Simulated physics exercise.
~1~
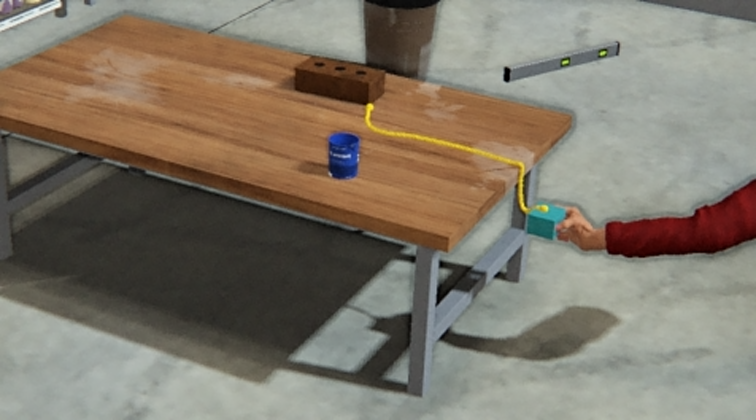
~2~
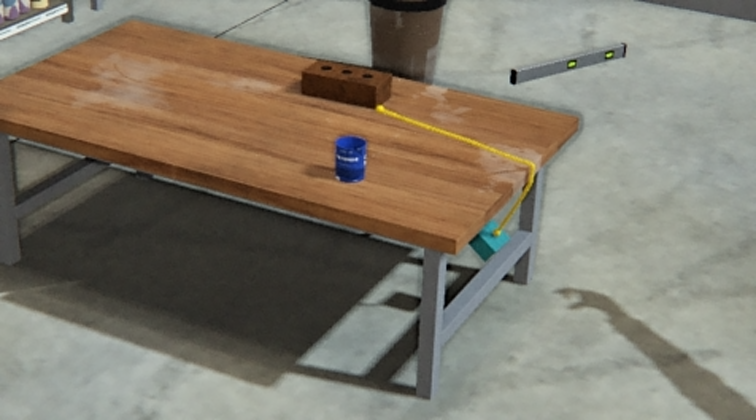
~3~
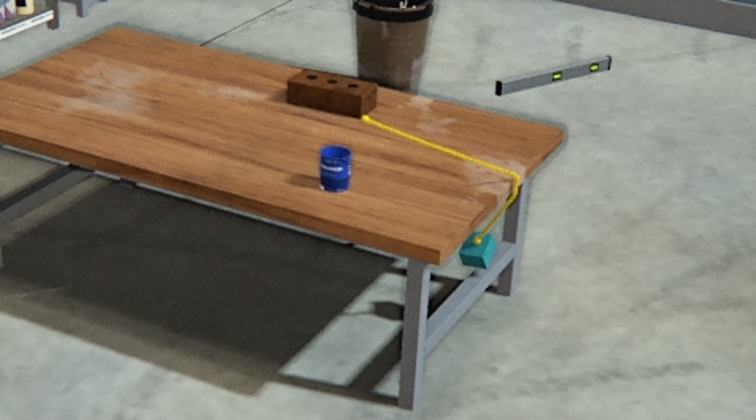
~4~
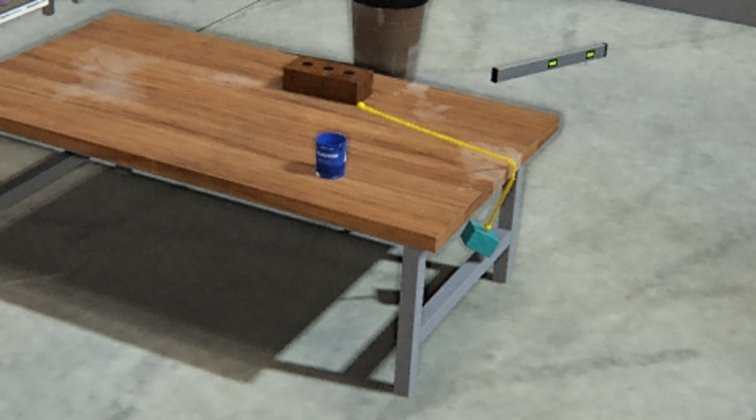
A hand held a turquoise block beside a wooden workbench, its yellow cord running to a brick, then let go and drew away. The block swung left beneath the table's edge and stayed hanging above the floor, while the brick and blue cup stayed put.
